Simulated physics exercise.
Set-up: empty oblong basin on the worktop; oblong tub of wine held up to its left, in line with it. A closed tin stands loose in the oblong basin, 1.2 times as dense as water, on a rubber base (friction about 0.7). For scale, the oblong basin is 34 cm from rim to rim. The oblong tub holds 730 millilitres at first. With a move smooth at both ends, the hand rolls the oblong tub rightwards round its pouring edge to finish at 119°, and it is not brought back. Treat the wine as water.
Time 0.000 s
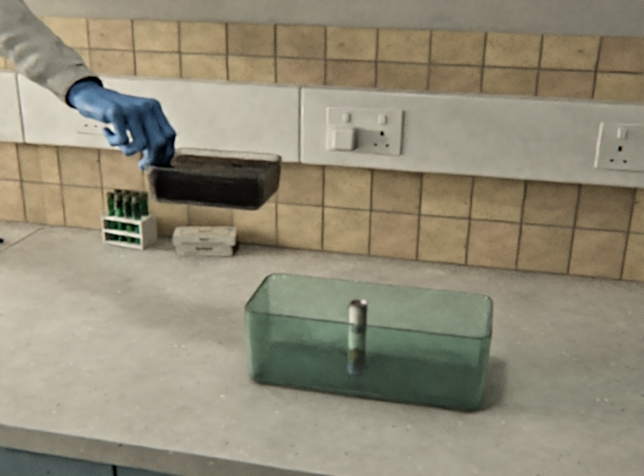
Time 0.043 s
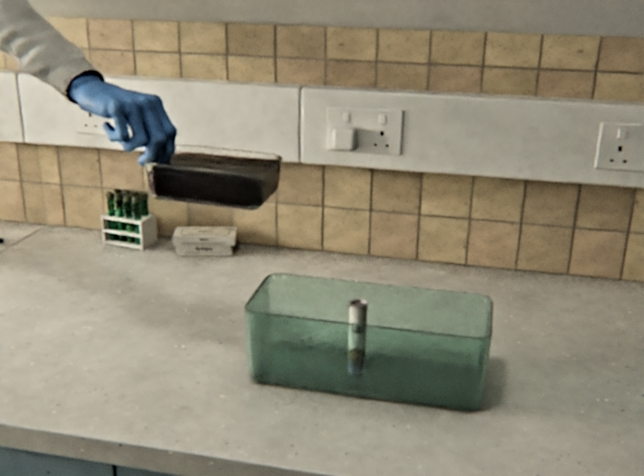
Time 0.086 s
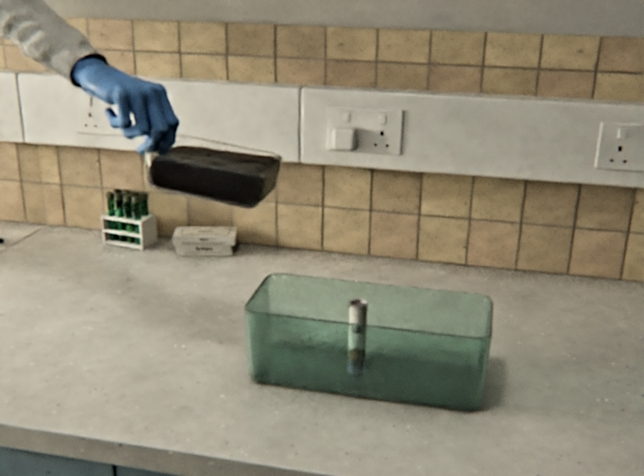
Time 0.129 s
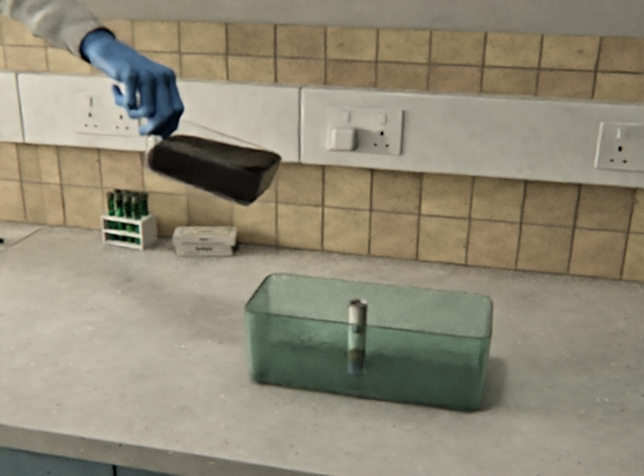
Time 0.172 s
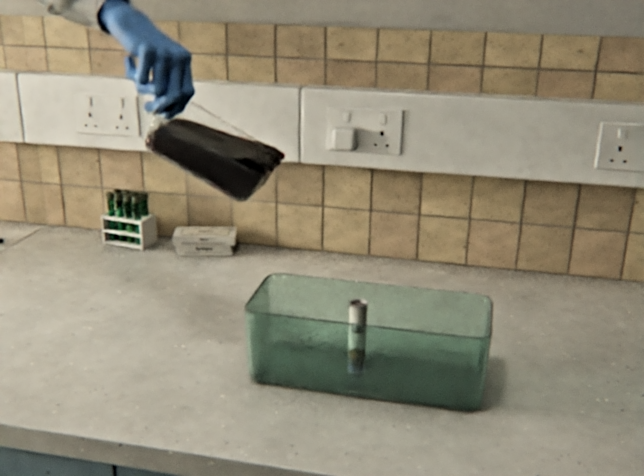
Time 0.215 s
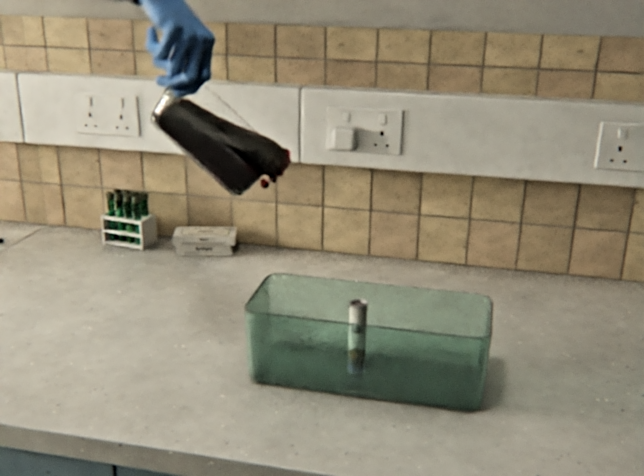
On a laboratory worktop, a blue-gloved hand tilting a tub of dark wine rightwards, drops appearing at its lip beside a glassy basin.
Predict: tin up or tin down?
It stands firm.
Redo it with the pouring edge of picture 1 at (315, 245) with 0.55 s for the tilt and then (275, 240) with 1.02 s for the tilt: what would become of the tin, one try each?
In the first try it remains standing; in the second it comes down.
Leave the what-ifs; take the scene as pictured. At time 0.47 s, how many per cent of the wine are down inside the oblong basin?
Roughly 10 per cent.
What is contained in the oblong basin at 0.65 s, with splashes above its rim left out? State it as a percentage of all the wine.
About 82 %.
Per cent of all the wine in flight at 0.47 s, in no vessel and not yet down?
Around 82 percent.
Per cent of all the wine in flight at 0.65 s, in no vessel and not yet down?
Estimate: About 10 in a hundred.
After 0.47 s the tilt is 112° and 9 per cent is still to pour; the tin stands where it began.
After 0.65 s the tilt is 119° and 0 per cent is still to pour; the tin stands where it began.
After 0.84 s the tilt is 119° and 0 per cent is still to pour; the tin stands where it began.
After 1.05 s the tilt is 119° and 0 per cent is still to pour; the tin stands where it began.
In the end the tin stands where it began.
